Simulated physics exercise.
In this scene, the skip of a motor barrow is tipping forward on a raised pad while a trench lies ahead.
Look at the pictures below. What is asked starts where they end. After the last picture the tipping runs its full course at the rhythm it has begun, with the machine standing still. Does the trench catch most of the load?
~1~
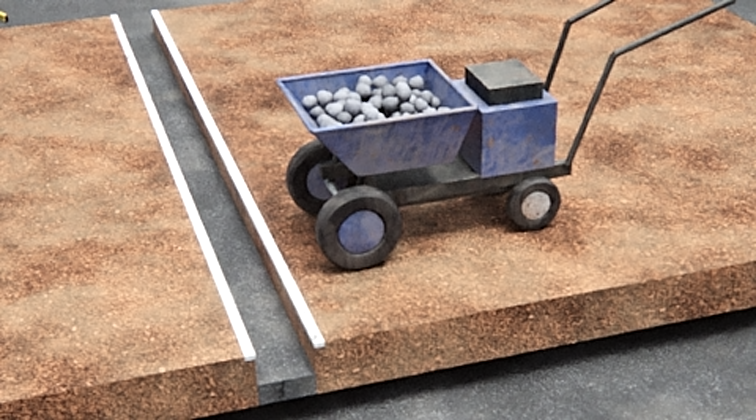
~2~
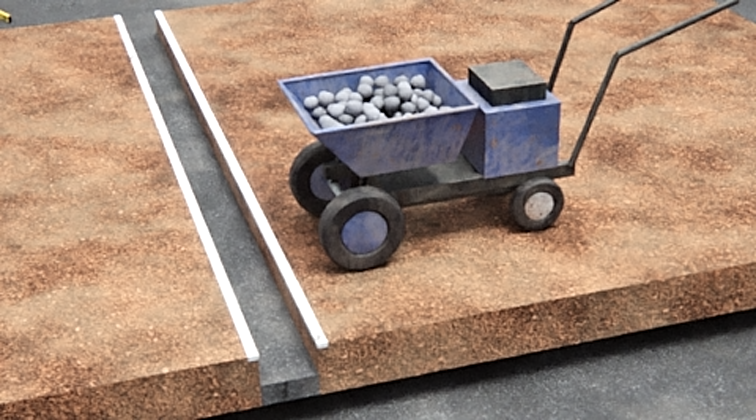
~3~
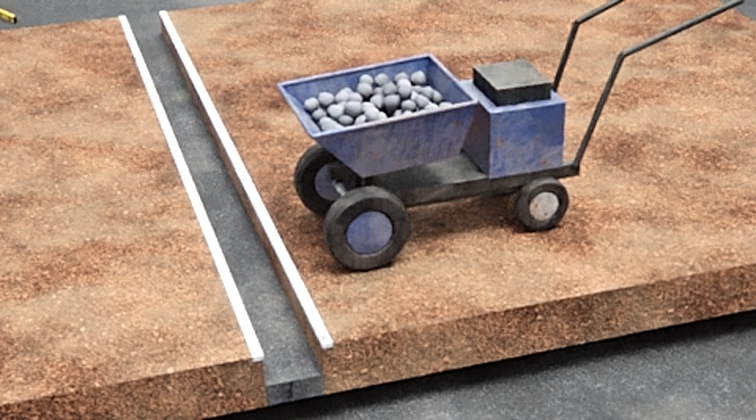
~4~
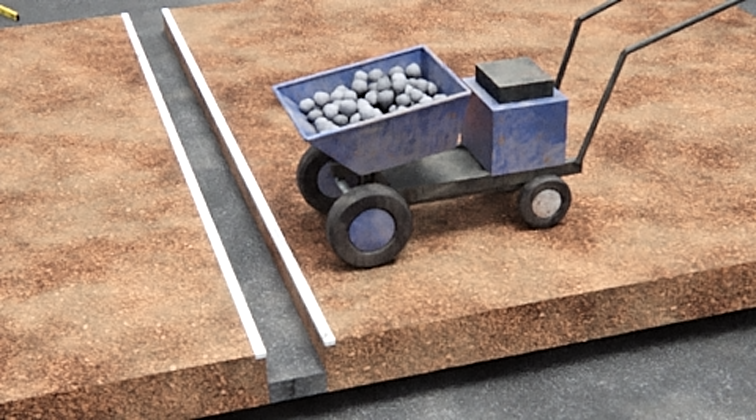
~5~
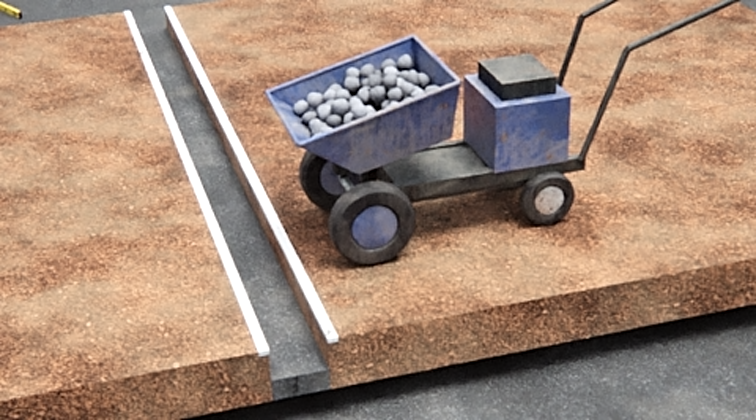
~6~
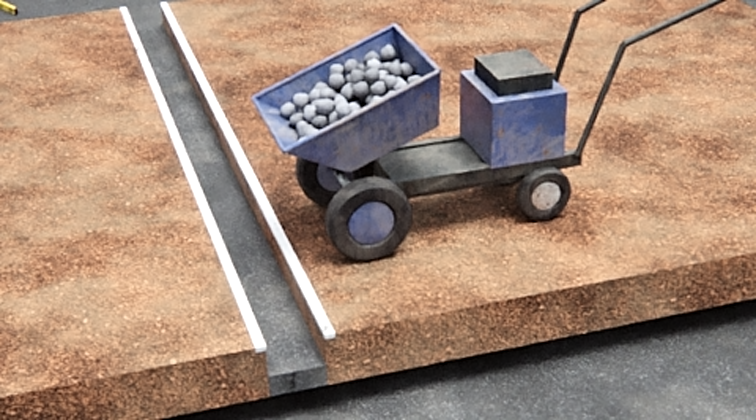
No - the trench is going to take short of half of it.
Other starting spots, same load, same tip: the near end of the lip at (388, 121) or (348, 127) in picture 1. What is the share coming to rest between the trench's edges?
That works out to 60 per cent for the first position and 70 per cent for the second.
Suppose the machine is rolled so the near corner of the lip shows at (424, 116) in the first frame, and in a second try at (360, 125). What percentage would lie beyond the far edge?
It comes out near 0 in a hundred for the first and near 10 in a hundred for the second.
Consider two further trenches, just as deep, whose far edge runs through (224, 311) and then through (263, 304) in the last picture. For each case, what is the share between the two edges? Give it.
In order: Some 60 per cent, then some 0 per cent.
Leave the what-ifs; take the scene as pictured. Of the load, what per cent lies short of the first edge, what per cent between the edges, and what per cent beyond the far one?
In percent, around: Short 0; between 10; beyond 70.
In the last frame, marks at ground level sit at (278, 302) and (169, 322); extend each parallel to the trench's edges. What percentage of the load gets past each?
Estimate: 80 %, then 20 %.
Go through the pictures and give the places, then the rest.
The first frame shows lip of the skip at (312, 132), level; top of the load at (376, 105), round cobbles; first edge of the trench at (300, 304); far edge at (234, 316), the trench under half as wide as the skip, and about half as deep as wide.
The second frame shows lip of the skip at (313, 134), tipped barely; top of the load at (392, 105).
The third frame shows lip of the skip at (312, 137), tipped barely; top of the load at (392, 104).
The fourth frame shows lip of the skip at (306, 140), tipped a little; top of the load at (404, 102).
The fifth frame shows lip of the skip at (299, 145), tipped a little; top of the load at (396, 95).
The sixth frame shows lip of the skip at (284, 152), tipped clearly; top of the load at (382, 78); first edge of the trench at (311, 295); far edge at (245, 308).
Soon after the last picture, skip tipped steeply; all in the skip.
A little later, skip tipped right over; most in the skip; a stray few in or heaped over the trench; a small part beyond it; a stray few falling.
Later still, skip tipped right over; about a quarter in the skip; a small part in or heaped over the trench; about two thirds beyond it.
At rest, skip tipped right over; about a quarter in the skip; a small part in or heaped over the trench; about two thirds beyond it.
